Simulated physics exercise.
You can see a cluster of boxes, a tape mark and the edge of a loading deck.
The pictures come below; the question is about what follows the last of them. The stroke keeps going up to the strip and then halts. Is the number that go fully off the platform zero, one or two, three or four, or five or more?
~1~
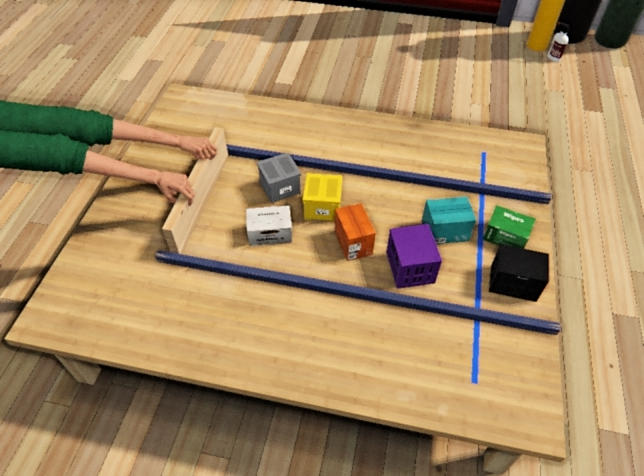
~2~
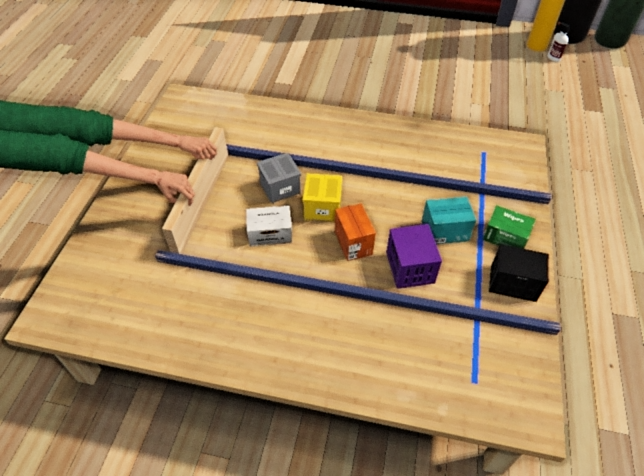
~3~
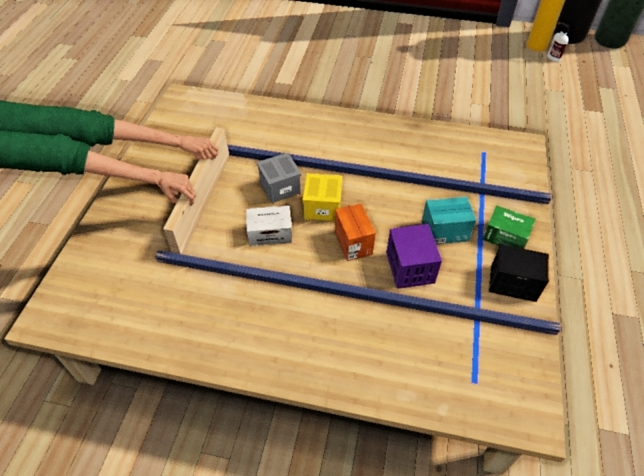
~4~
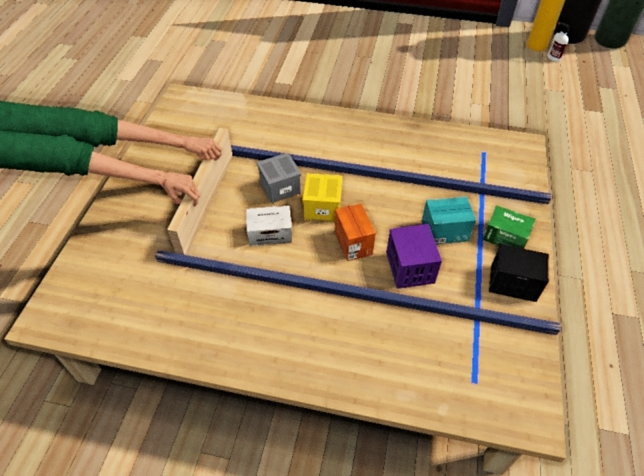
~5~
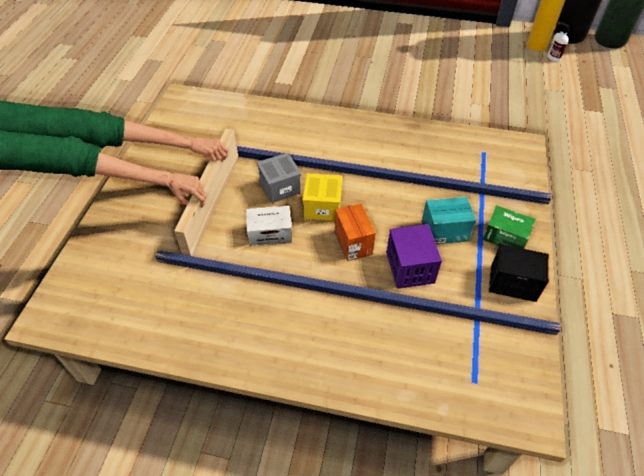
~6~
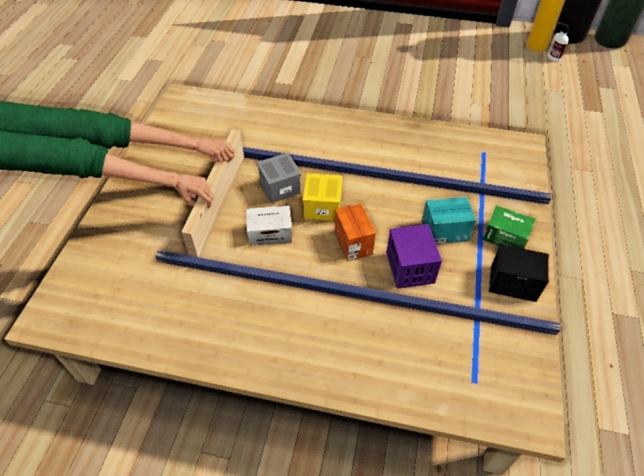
It is three or four.
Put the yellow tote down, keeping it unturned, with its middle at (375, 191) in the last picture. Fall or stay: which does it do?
From there it stays on.
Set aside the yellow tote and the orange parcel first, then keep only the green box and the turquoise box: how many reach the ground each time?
I'd say 2 the first time and 2 the second time.
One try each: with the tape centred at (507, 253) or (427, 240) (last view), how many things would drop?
That would be 5, then 1.
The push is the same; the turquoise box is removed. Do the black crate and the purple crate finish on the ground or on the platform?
The black crate? It winds up down. The purple crate? It winds up down.
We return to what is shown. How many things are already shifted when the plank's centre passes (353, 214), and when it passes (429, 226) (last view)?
First 5, then 8.
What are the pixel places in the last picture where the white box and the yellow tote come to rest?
Reading them off: First (507, 278); then (505, 246).
Soon after, none off yet; black crate at rest near (518, 273); green box at rest near (509, 229); turquoise box at rest near (448, 221).
At rest, the number that fall off is three or four; fallen, purple crate, green box and black crate.
